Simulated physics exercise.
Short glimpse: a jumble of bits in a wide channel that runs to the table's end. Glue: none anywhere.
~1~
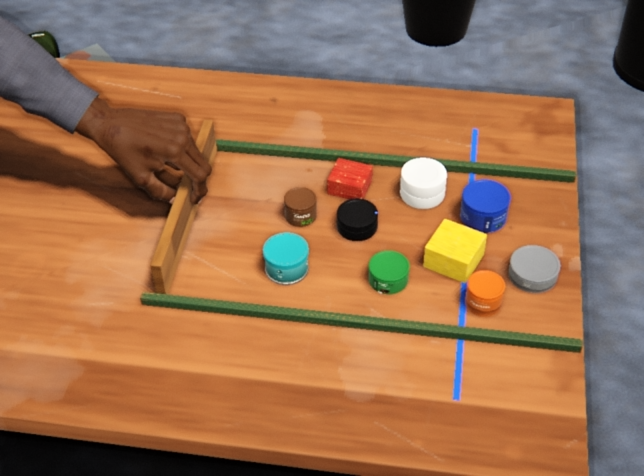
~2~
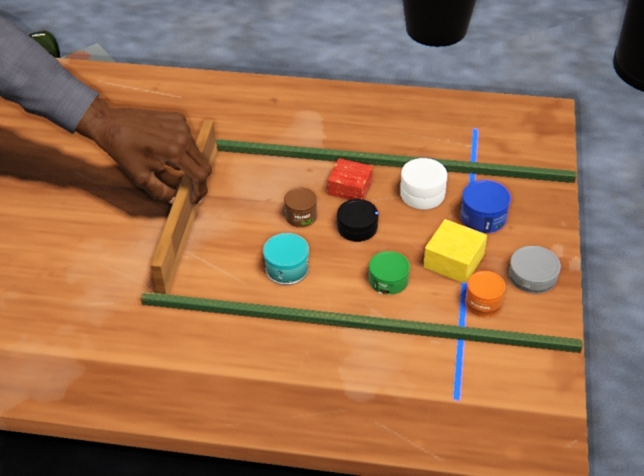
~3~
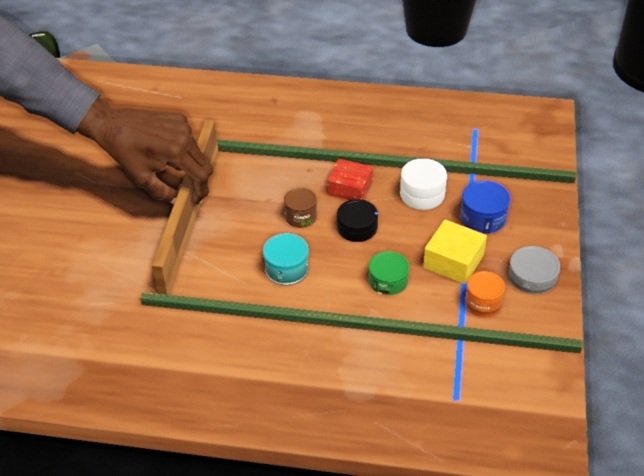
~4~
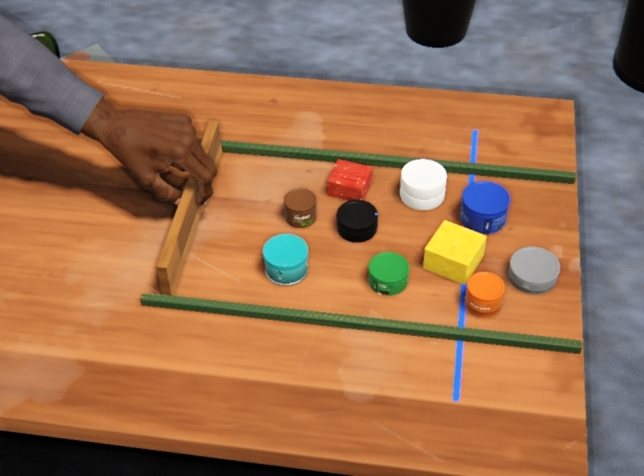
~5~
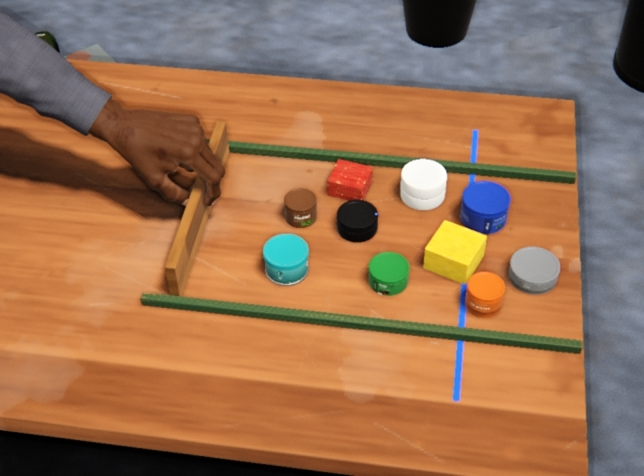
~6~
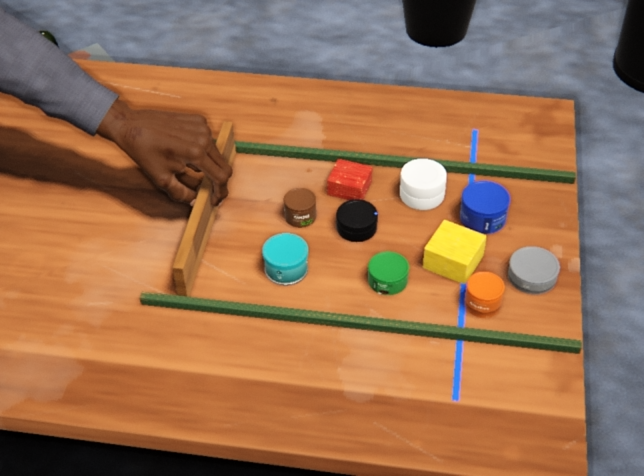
On a wooden table, a hand slides a board slightly right toward scattered colourful objects.
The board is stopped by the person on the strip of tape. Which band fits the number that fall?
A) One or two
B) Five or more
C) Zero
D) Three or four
Zero.
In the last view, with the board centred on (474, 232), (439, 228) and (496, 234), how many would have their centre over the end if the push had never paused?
Respectively, 1, 0 and 1.
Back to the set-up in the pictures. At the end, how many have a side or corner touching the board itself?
The figure is 4.
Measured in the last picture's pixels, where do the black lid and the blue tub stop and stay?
You'll find the black lid at roughly (488, 239) and the blue tub at roughly (525, 216).
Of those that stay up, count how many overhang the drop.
The count is 1.
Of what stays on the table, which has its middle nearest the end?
Grey tub.
A little later, none off yet; grey tub at rest near (533, 271); orange tub at rest near (484, 295); blue tub at rest near (484, 207).
Next, none off yet; grey tub moving near (541, 274); orange tub shifted about its own width near (518, 309); blue tub shifted a little near (511, 211).
When it is over, the number that fall off is zero.
